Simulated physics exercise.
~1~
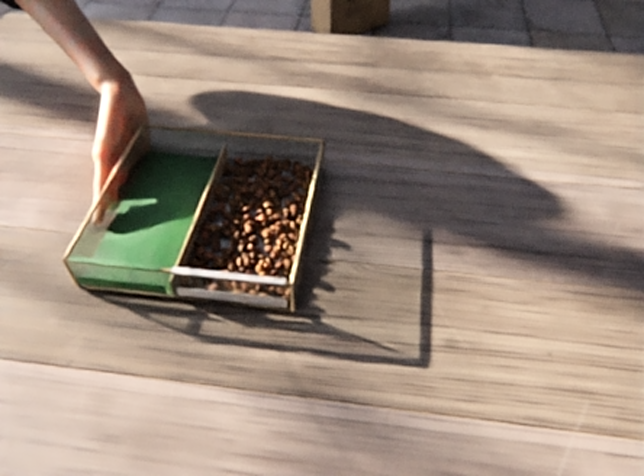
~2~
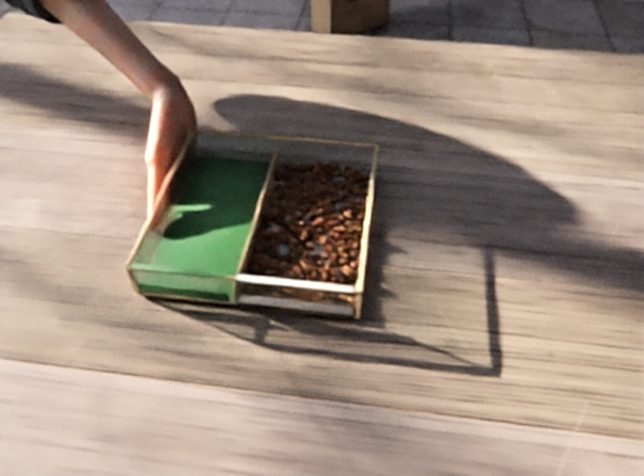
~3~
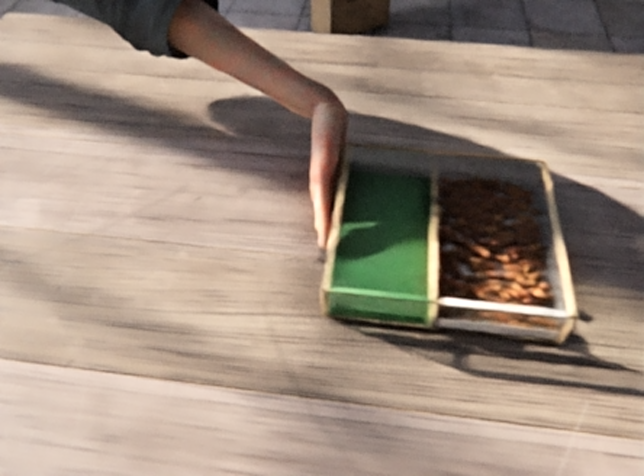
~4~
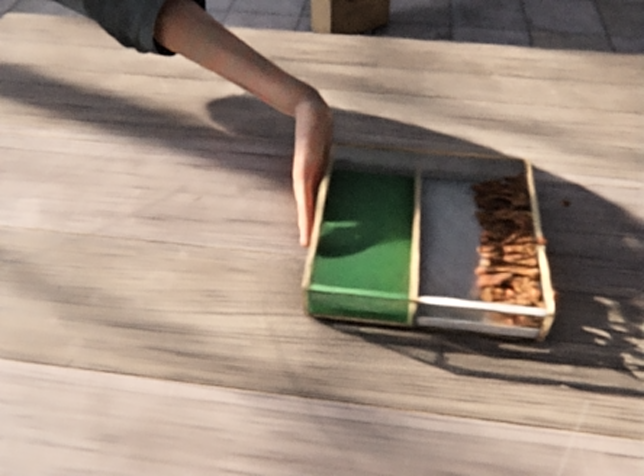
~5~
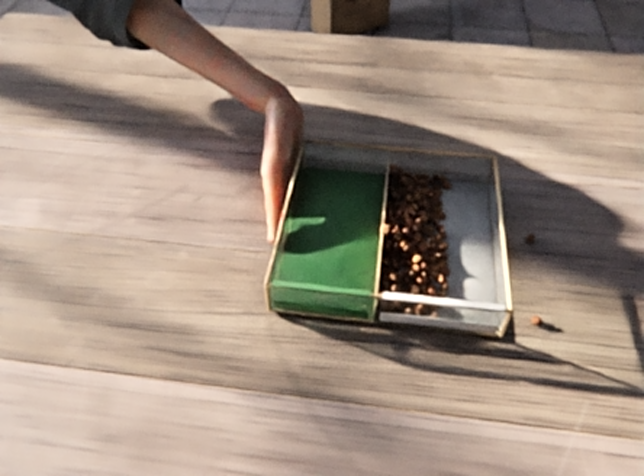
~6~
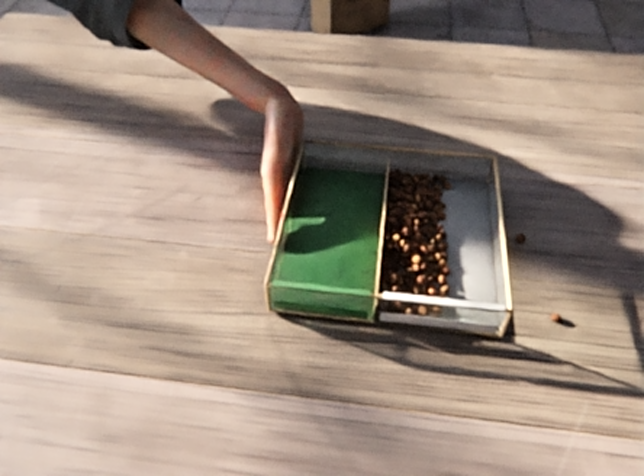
A shallow tray with a green section and a section of brown kibble was pushed right across a wooden table by a hand, then moved back slightly left and stopped, with the kibble bunched against the divider and a couple of bits on the table.
